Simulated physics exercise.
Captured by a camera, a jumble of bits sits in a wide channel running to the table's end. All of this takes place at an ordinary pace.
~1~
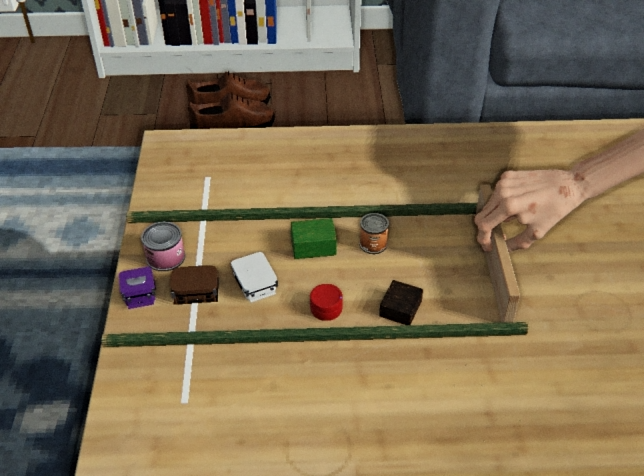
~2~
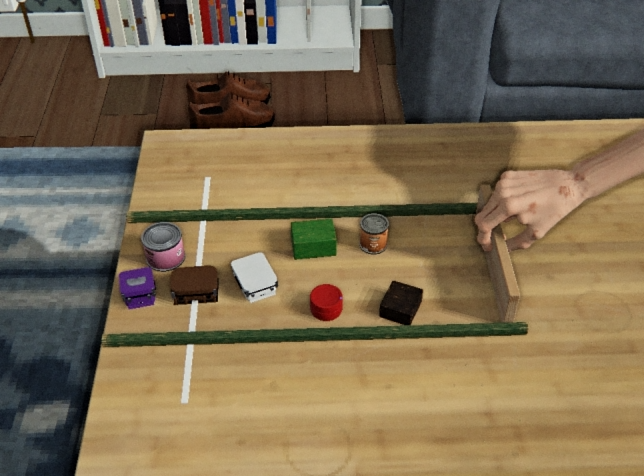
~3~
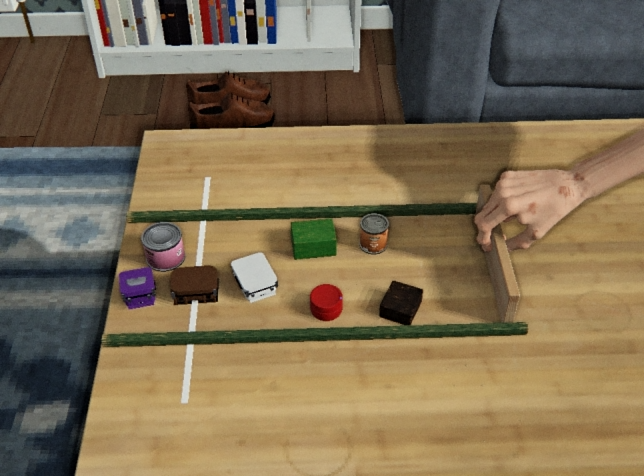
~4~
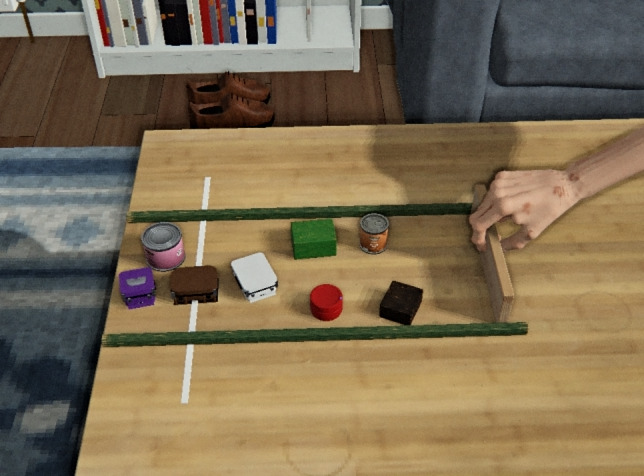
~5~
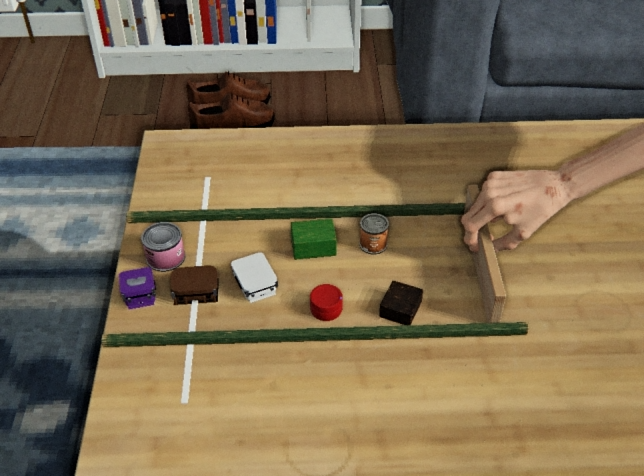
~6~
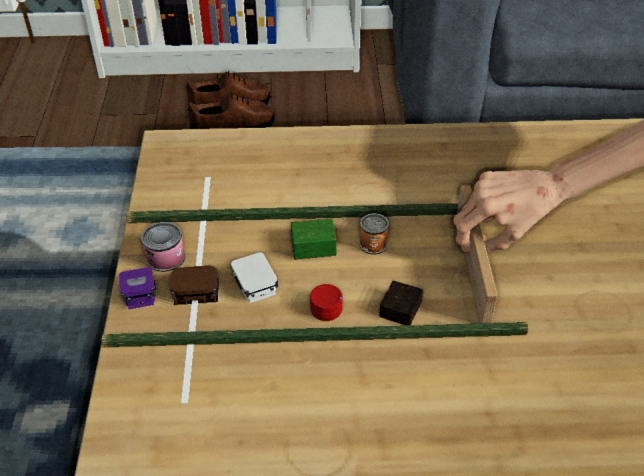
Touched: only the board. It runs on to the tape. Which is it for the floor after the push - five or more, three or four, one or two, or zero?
The number that tip off is going to be at least one but under three.
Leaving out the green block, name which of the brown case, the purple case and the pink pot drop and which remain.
The brown case stays put; the purple case goes down; the pink pot stays put.
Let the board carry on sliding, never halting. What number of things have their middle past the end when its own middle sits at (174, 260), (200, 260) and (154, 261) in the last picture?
The counts: 2, 2 and 5.
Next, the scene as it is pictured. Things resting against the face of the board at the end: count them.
3 in contact.
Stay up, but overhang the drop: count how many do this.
Looks like 0 of them.
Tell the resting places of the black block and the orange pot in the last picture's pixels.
Final pixels, roughly: (176, 314) for the first, (186, 240) for the other.
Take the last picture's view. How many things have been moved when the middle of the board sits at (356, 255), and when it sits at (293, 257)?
At that stage 4; at the next, 4.
Early on, none off yet; purple case at rest near (138, 289); pink pot at rest near (164, 247); brown case at rest near (195, 285).
Finally, the number that fall off is one or two; lost, pink pot and purple case.
